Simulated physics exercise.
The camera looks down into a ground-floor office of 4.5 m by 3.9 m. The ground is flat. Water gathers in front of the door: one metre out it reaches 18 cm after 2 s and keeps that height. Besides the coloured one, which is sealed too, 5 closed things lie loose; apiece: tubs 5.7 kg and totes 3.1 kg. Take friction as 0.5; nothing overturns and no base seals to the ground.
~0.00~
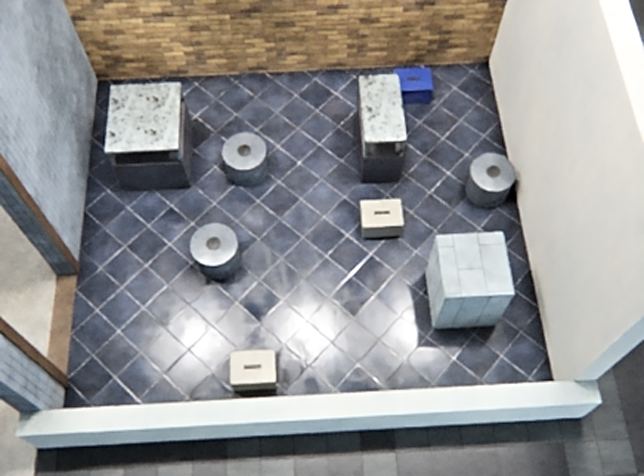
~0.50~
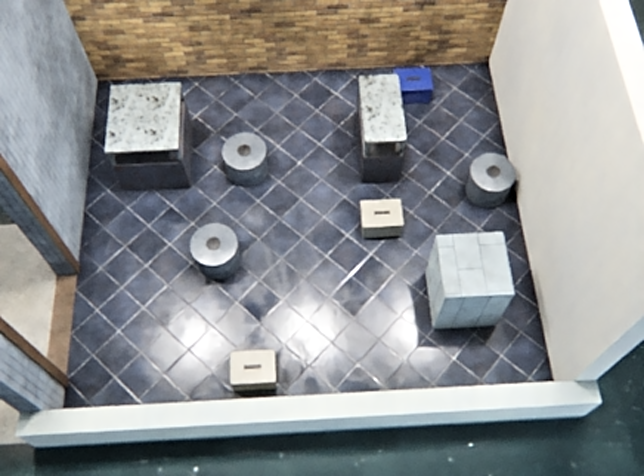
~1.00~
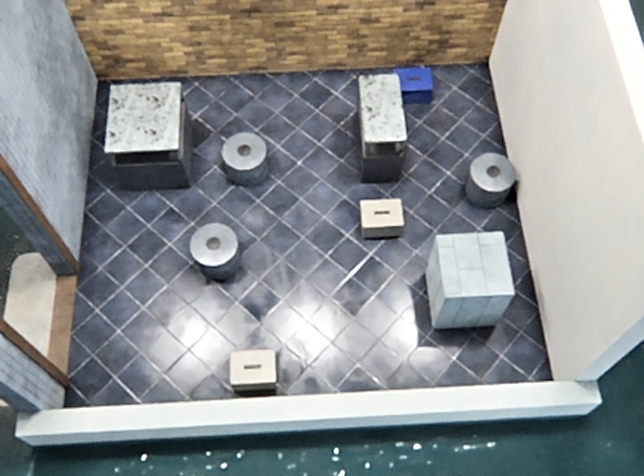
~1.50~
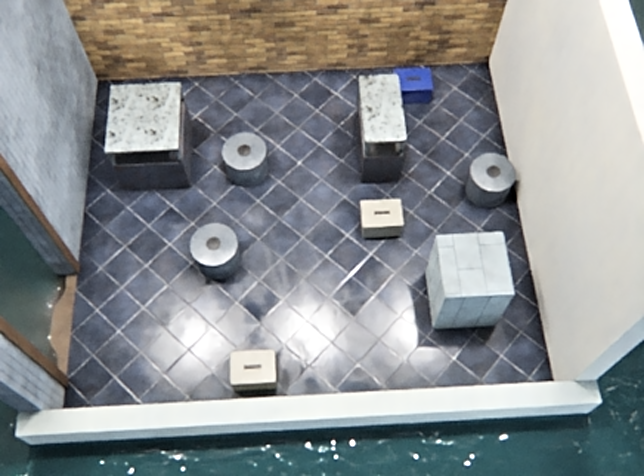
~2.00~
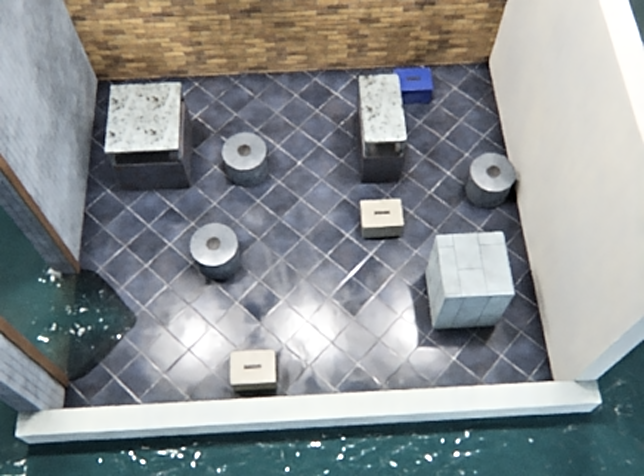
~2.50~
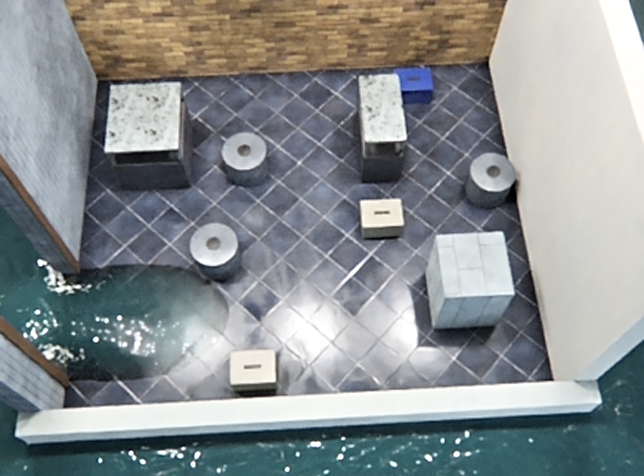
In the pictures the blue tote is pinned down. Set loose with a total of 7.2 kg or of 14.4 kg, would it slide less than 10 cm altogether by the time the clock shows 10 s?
Verdict: Only the higher weight holds it.
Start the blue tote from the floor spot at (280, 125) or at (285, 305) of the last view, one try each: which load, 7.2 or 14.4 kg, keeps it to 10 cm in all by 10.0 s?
In turn: The smaller is enough; it takes the larger.
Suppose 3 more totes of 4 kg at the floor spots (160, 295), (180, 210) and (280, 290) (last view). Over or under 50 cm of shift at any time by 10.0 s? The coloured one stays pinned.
In turn: More, less, over.
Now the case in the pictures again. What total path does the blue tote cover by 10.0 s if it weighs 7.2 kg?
Some 80 cm in all.
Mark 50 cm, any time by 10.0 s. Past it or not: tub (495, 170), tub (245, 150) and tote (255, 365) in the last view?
In that order: Over, short of it, over.
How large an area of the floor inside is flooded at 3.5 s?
Some 5.5 m2.
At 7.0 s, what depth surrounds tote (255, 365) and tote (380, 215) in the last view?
About 9 and 2 cm.
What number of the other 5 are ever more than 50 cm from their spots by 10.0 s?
4 of them.
After 3.5 s the blue tote would be 0 cm from its start with 7.2 kg and 0 cm from its start with 14.4 kg; 0 cm of water round it then.
After 4.5 s the blue tote would be 0 cm from its start with 7.2 kg and 0 cm from its start with 14.4 kg; 0 cm of water round it then.
After 7.0 s the blue tote would be 0 cm from its start with 7.2 kg and 0 cm from its start with 14.4 kg; 1 cm of water round it then.
After 10.0 s the blue tote would be 83 cm from its start with 7.2 kg and 1 cm from its start with 14.4 kg; 9 cm of water round it then.
